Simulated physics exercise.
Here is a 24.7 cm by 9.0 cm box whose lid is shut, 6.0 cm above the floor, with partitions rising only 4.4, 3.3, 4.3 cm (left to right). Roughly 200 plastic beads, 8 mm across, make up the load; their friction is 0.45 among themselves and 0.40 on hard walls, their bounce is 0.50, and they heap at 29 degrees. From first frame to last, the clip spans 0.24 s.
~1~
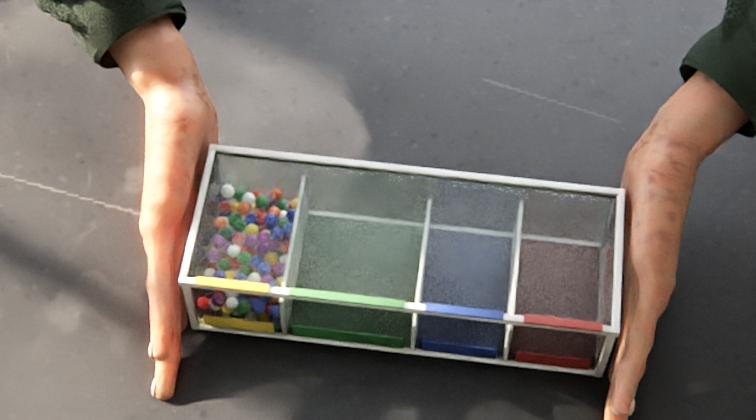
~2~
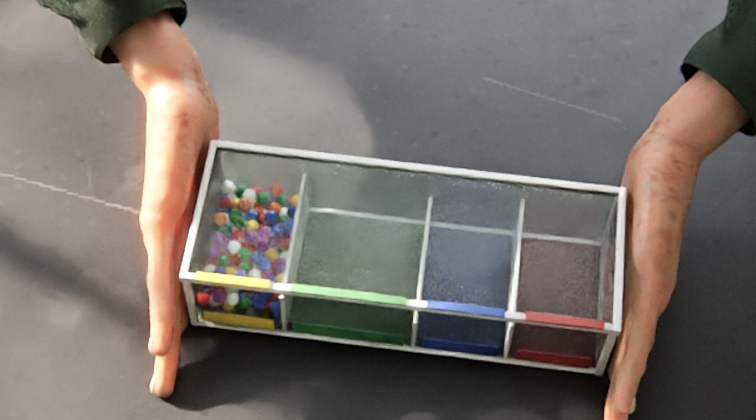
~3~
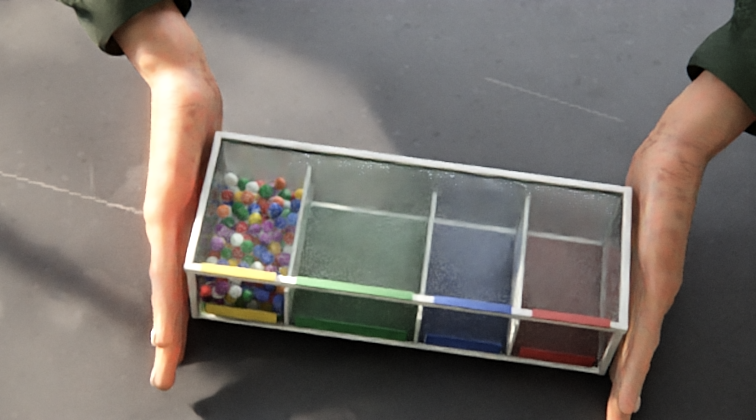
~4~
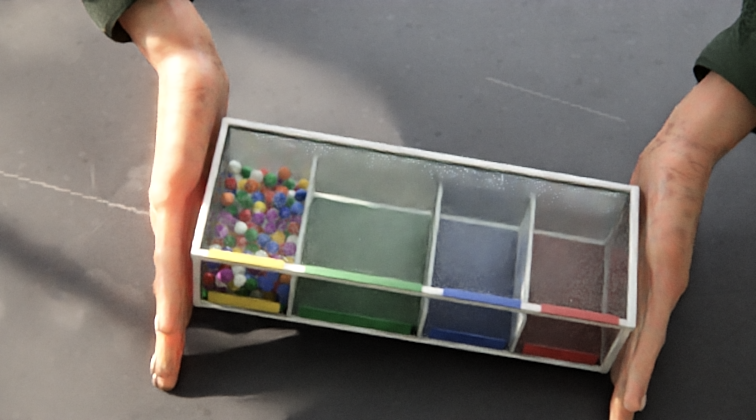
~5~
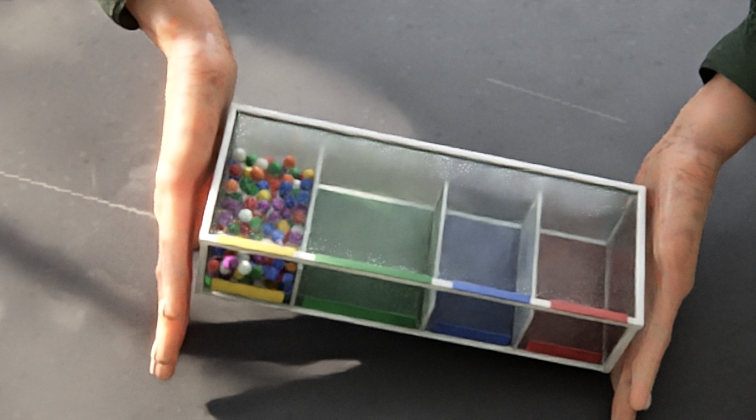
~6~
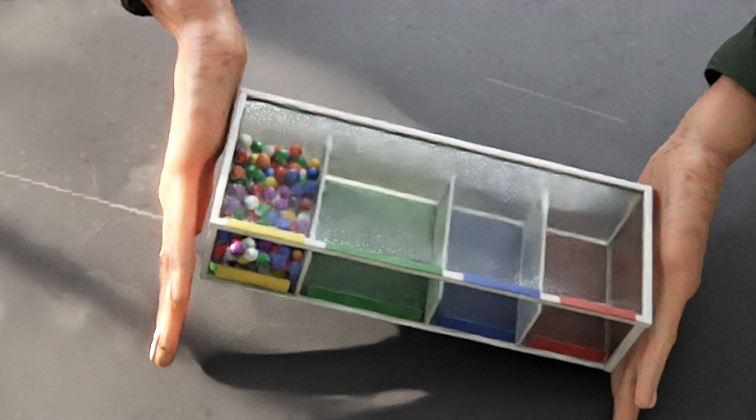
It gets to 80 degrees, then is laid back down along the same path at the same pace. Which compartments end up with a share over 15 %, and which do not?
Red compartment not over, blue compartment not over, green compartment not over, yellow compartment over.
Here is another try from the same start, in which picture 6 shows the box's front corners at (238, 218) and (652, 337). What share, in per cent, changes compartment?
That gives some 30 per cent.
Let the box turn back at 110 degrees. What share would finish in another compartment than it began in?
Some 30 per cent.
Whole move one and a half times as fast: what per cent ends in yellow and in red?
Per cent - yellow: 75; red: 5.
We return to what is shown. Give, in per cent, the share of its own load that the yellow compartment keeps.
It works out to near 80 percent.
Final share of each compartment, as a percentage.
Red 0; blue 10; green 10; yellow 80.
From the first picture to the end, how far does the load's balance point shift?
Displacement: Near 3.0 cm.
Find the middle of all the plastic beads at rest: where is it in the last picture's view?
Near (281, 241).
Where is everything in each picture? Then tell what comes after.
Box tilt 0 degrees, front corners at (187, 279) and (612, 328); yellow 100 %, in the first frame.
Box tilt 1 degrees, front corners at (188, 274) and (613, 326), in the second frame.
Box tilt 3 degrees, front corners at (192, 266) and (620, 325), in the third frame.
Box tilt 6 degrees, front corners at (199, 251) and (628, 322), lowest corner right back, in the fourth frame.
Box tilt 9 degrees, front corners at (207, 236) and (635, 321), lowest corner right back, in the fifth frame.
Box tilt 13 degrees, front corners at (218, 220) and (643, 319), lowest corner right back; yellow 100 %, in the sixth frame.
Then, 1.03 s after the last picture, tilt 80 degrees; green 5 %, yellow 95 %.
Then, 1.71 s after the last picture, tilt 36 degrees; blue 10 %, green 5 %, yellow 80 %.
Then, 2.43 s after the last picture, tilt 0 degrees; blue 10 %, green 10 %, yellow 80 %.
In the end, red 0 %, blue 10 %, green 10 %, yellow 80 %.
